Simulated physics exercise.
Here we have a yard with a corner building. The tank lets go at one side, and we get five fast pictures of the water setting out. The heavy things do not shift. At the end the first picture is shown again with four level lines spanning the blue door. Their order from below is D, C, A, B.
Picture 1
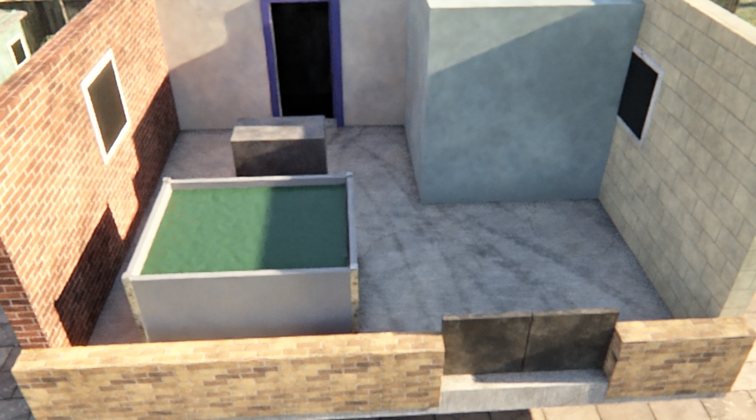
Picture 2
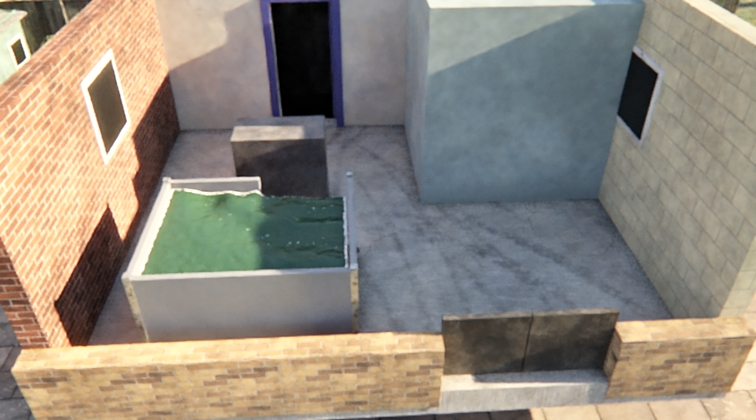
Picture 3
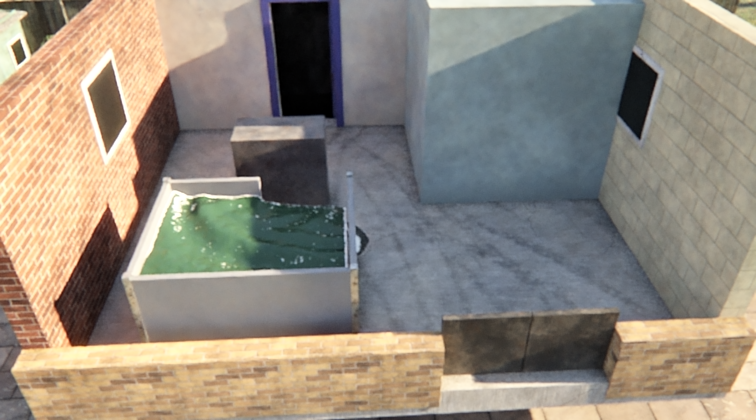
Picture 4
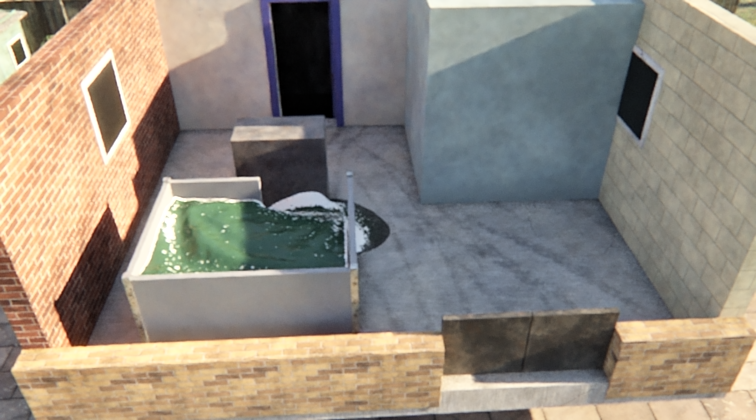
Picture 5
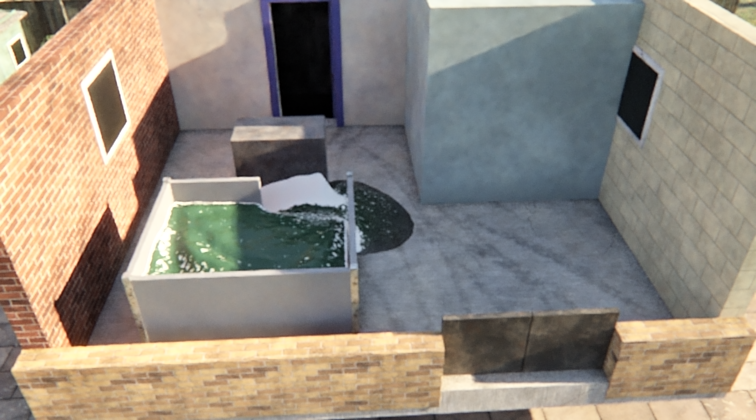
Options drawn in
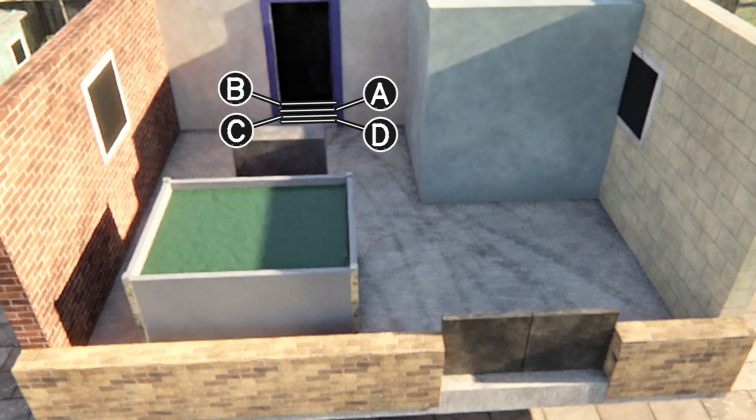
The video shows a walled yard with a blue doorway, a shut gate and a tank of still green water. Parts of the tank's rim disappear, the water churns with white foam, and some spreads across the ground behind and right.
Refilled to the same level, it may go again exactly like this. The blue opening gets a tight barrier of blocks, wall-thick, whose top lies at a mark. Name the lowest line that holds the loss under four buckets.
The limit is C.
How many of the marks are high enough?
Three.
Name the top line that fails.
It is D.
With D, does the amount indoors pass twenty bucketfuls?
No, it does not.
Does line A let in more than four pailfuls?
No.
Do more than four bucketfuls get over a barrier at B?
No.
In white, A at (308, 110); B at (307, 103); C at (308, 116); D at (309, 120); from the bottom up D, C, A, B.
Choosing A, nothing gets over.
Choosing B, nothing gets over.
Choosing C, a splash gets over, under a bucket.
Choosing D, about 7 bucketfuls get in.
